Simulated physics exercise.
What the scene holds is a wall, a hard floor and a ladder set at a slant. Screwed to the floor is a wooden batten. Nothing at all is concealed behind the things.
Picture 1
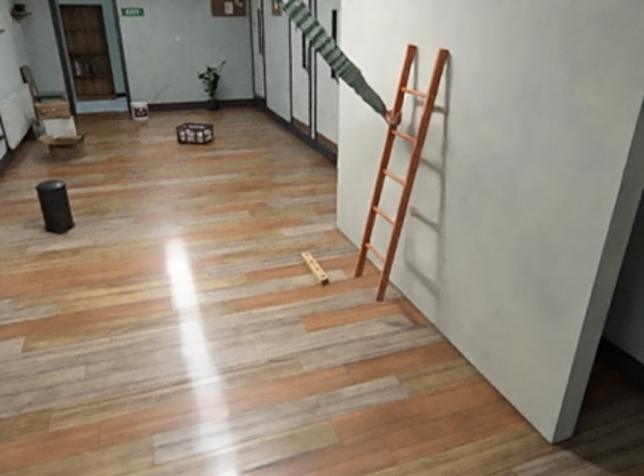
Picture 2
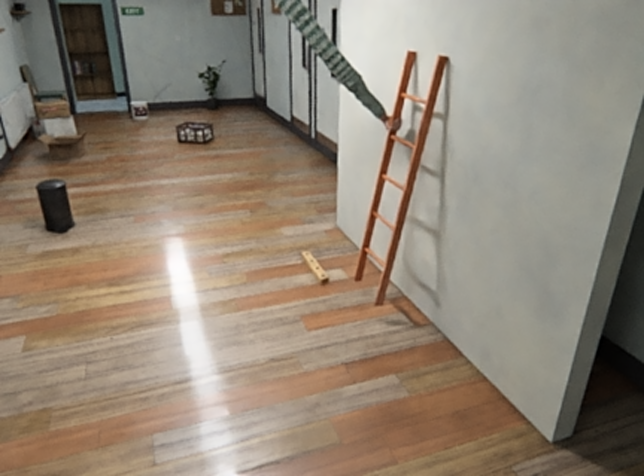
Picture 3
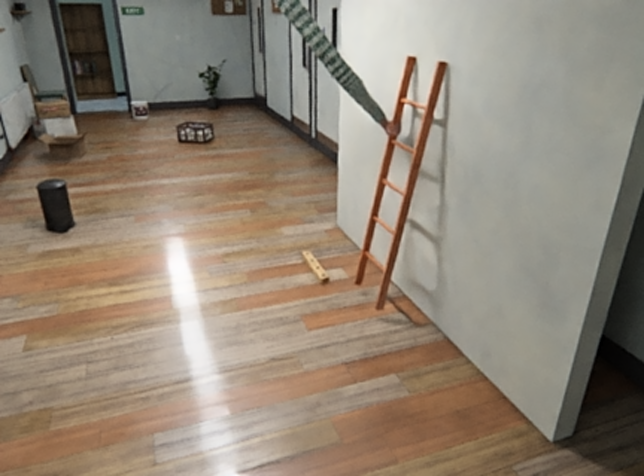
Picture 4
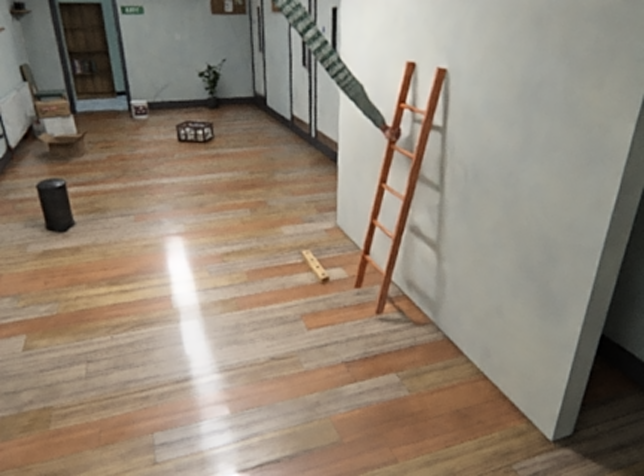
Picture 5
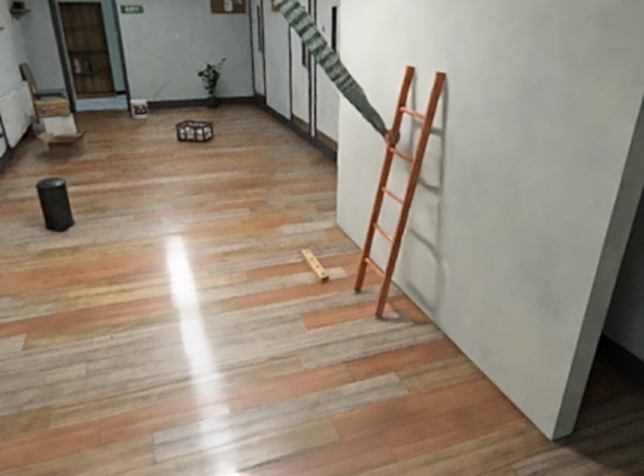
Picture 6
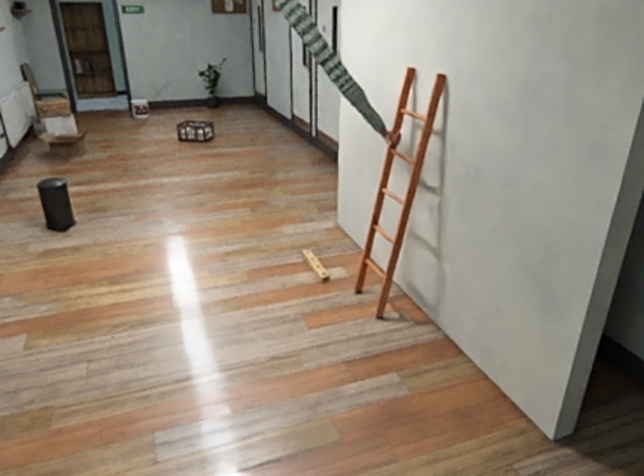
At first, an arm in a green striped sleeve grips an orange ladder leaning at a slant against a pale wall, near a small wooden batten on the floor. The hand lowers the ladder slightly, its feet shifting a little across the boards. Then the ladder is still, the hand still holding it.
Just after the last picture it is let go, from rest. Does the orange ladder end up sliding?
No: Chances are it will stand its ground.
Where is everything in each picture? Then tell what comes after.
Still on the way; orange ladder (395, 178); batten (315, 268), in the first picture.
Still on the way; orange ladder (394, 183); batten (315, 267), in the second picture.
Still on the way; orange ladder (395, 188); batten (315, 267), in the third picture.
Still on the way; orange ladder (394, 192); batten (315, 266), in the fourth picture.
Still on the way; orange ladder (393, 196); batten (315, 265), in the fifth picture.
In place, still held; orange ladder (394, 197); batten (315, 265), in the sixth picture.
Then, 0.34 s on from there, orange ladder at rest near (394, 197).
In the end, the orange ladder remains leaning, near (394, 197).
